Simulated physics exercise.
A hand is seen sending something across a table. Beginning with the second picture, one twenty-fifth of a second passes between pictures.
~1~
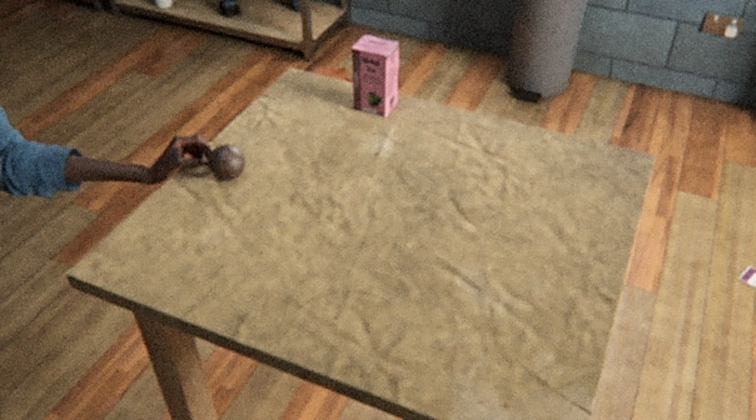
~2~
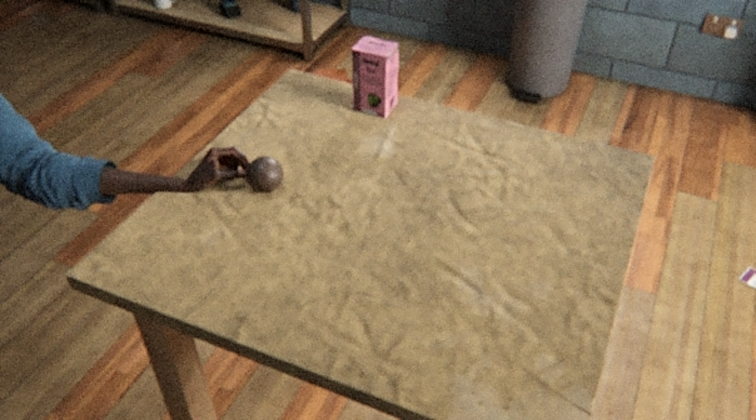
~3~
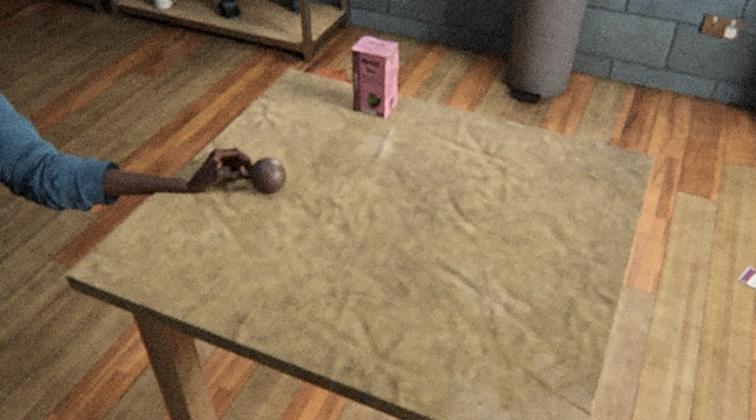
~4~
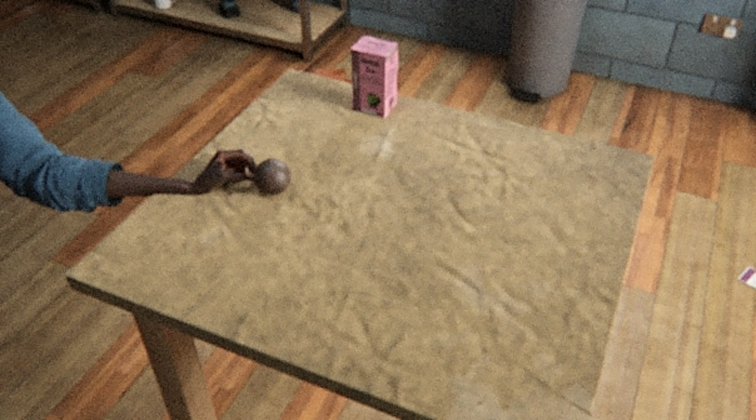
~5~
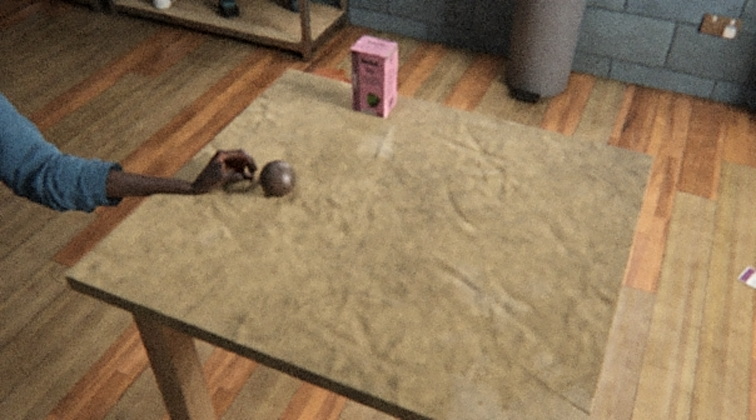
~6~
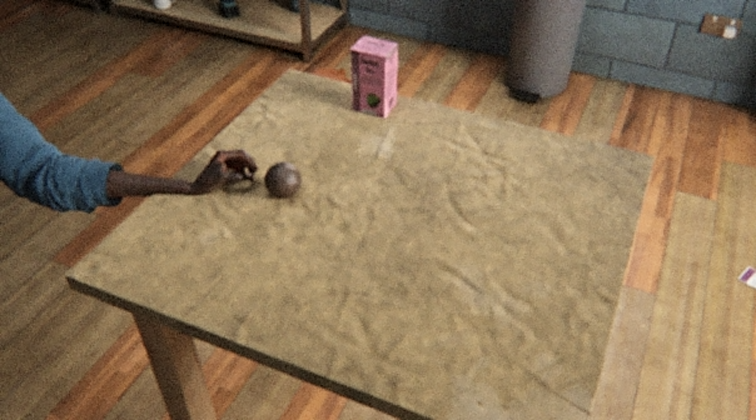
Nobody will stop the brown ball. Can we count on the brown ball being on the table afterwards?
It will most likely come to rest on the table.
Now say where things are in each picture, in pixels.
The first picture shows under the hand; brown ball (227, 162).
The second picture shows under the hand; brown ball (265, 175).
The third picture shows under the hand; brown ball (268, 176).
The fourth picture shows brown ball (273, 177).
The fifth picture shows brown ball (278, 179).
The sixth picture shows brown ball (283, 181) displaced a little.
Then, 0.20 s past the last view, brown ball displaced about its own width near (307, 188).
Then, 0.60 s past the last view, brown ball displaced well along near (343, 198).
Finally, moved from the start, brown ball. Final places as the last picture's camera would see them, brown ball near (361, 204).
